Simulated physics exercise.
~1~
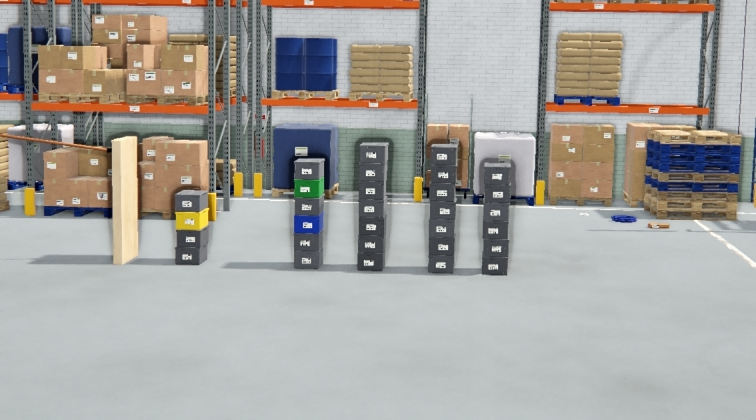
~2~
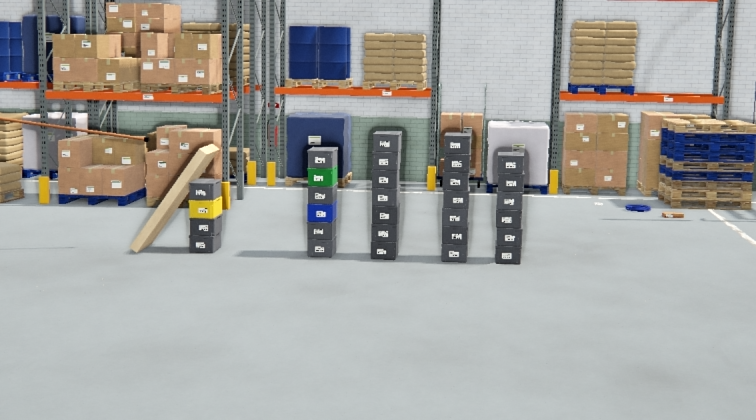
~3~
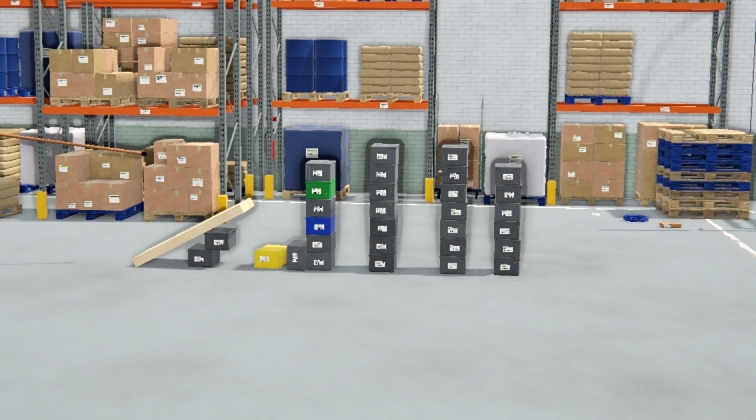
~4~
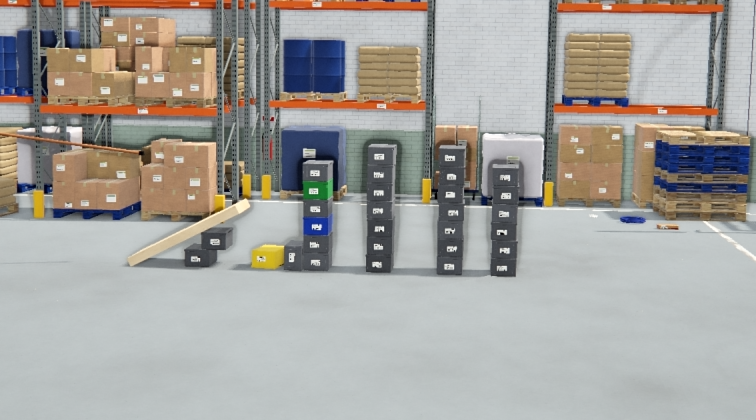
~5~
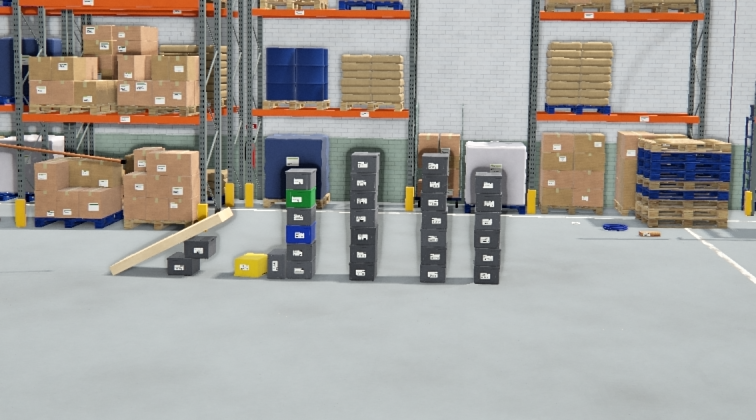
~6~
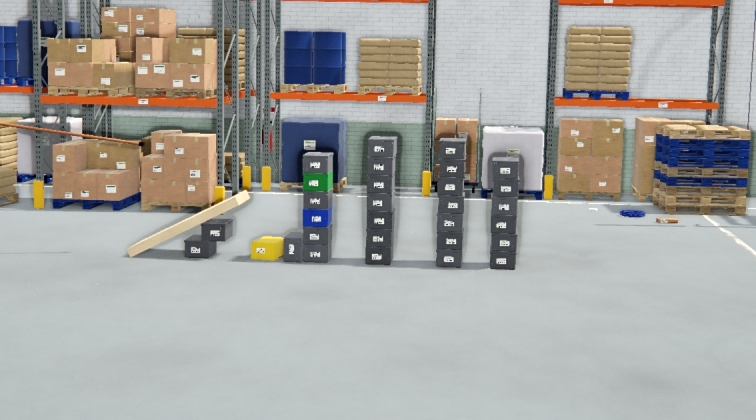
In a warehouse with pallet racks of cartons along the back wall, a slightly swaying camera looks across a grey floor at a row of stacked totes. A pale wooden board stands upright at the left, beside a short dark stack with a yellow tote in it; four taller dark stacks stand to the right, the nearest containing green and blue totes. The board tips right and leans against the short stack, which topples. The yellow tote and a dark one land by the next stack, while the board settles slanted against two dark totes. The four tall stacks stay standing, and everything lies still.
